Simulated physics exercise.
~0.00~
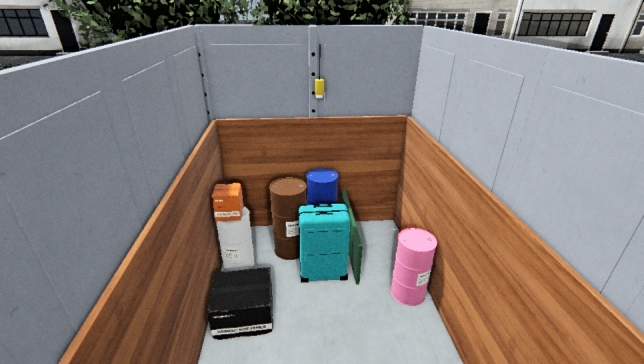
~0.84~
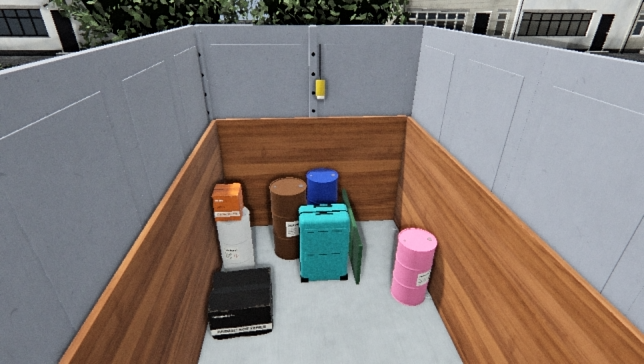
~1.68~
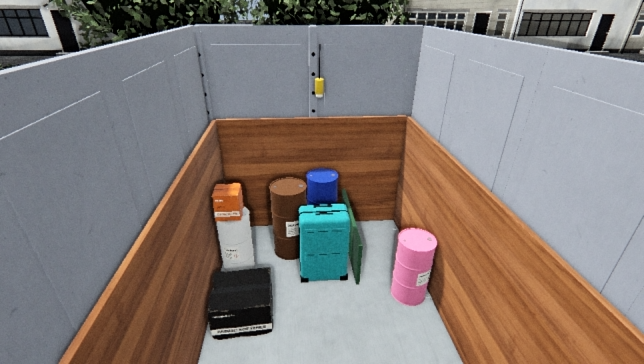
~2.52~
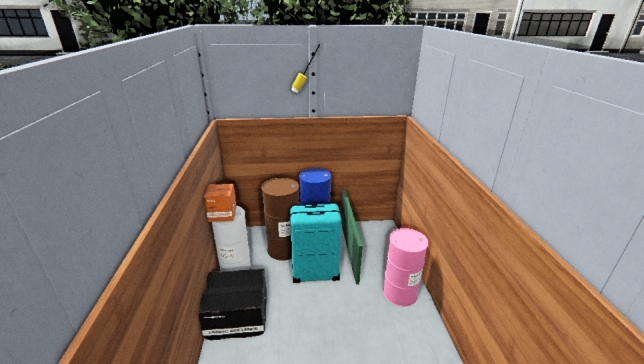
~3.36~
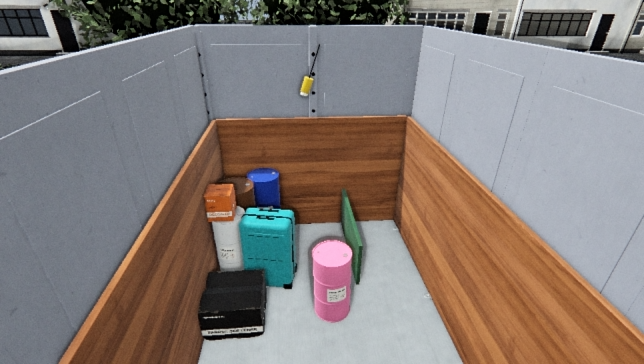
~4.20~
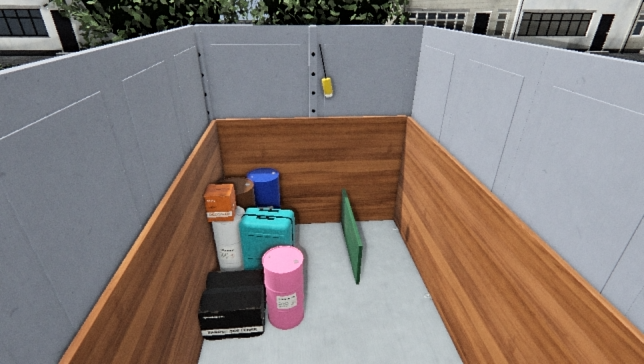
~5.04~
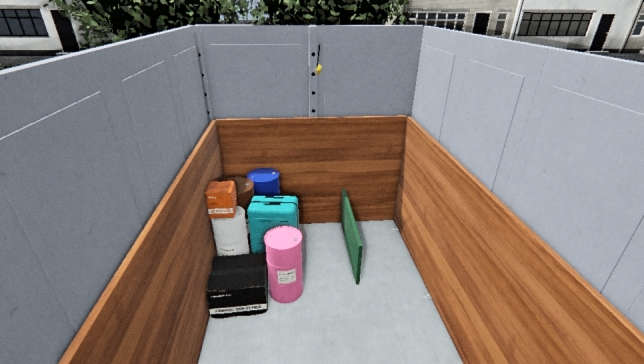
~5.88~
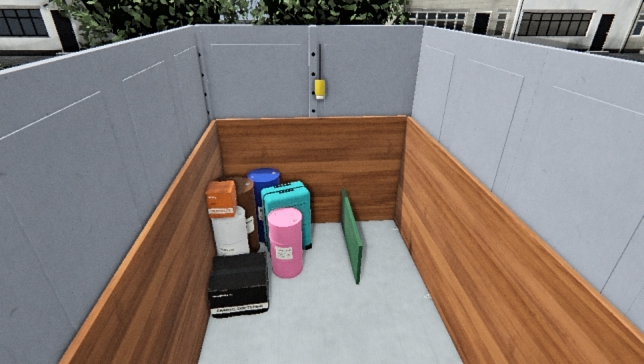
The turquoise case and drums slide left in the van, then some shift forward, still upright.
